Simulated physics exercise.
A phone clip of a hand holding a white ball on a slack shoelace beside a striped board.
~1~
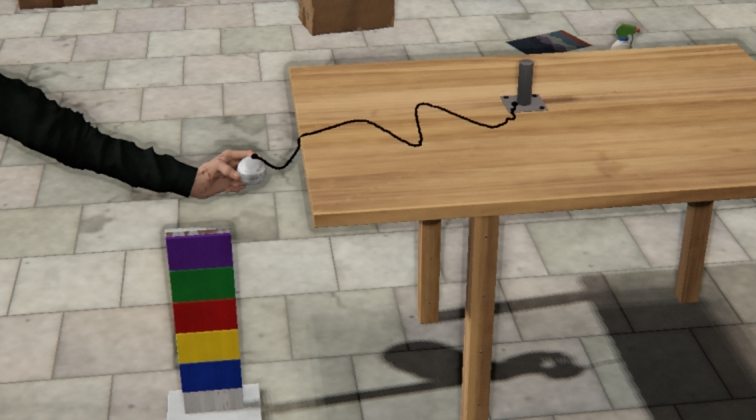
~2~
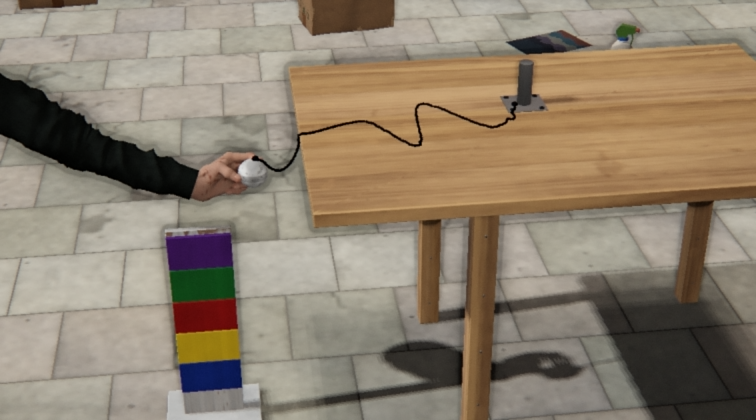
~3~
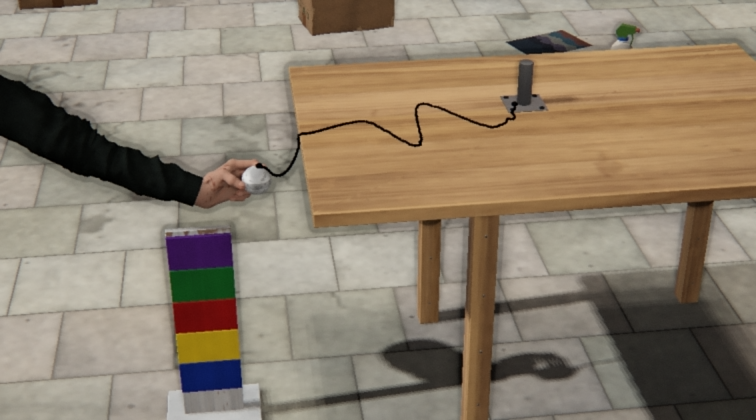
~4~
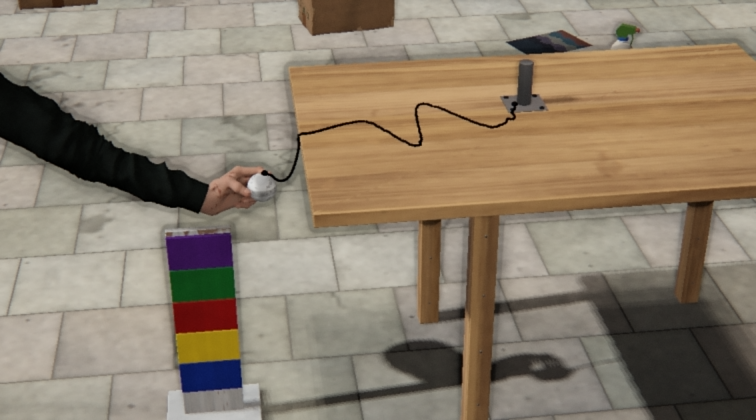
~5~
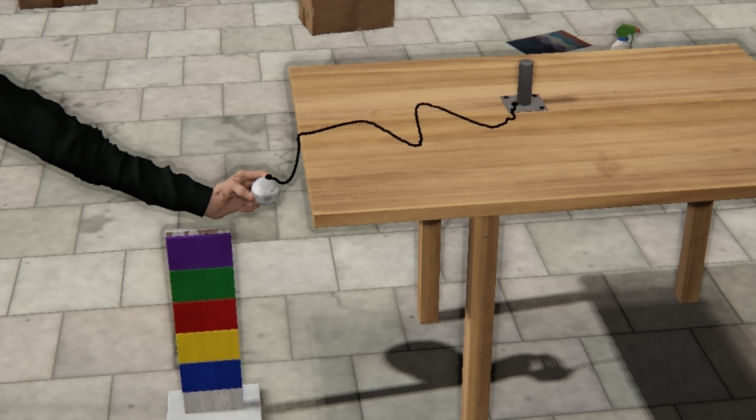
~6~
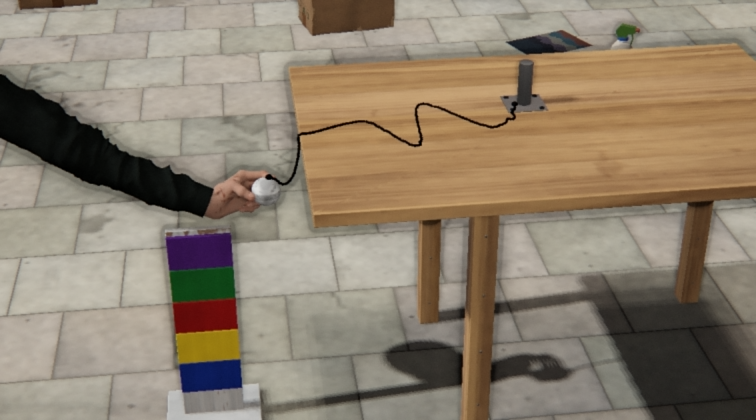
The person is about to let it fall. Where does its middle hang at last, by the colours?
Its middle rests at the blue band.
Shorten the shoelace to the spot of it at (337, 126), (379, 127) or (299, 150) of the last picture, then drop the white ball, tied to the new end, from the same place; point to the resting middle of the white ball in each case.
In that order: (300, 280), (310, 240) and (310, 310).
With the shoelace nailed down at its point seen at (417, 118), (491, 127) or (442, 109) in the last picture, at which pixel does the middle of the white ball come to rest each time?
Near (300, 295), (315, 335) and (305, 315).
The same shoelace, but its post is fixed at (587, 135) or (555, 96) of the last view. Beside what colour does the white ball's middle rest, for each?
In that order: Yellow; yellow.
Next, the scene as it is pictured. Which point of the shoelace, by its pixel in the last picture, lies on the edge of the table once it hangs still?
The one at (420, 129).
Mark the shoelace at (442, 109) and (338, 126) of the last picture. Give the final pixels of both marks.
Near (385, 120) and (311, 257).
A little later, ball near (302, 332); level with yellow.
Next, ball near (319, 354); level with blue.
When it is over, ball near (315, 358); level with blue. The blue one.
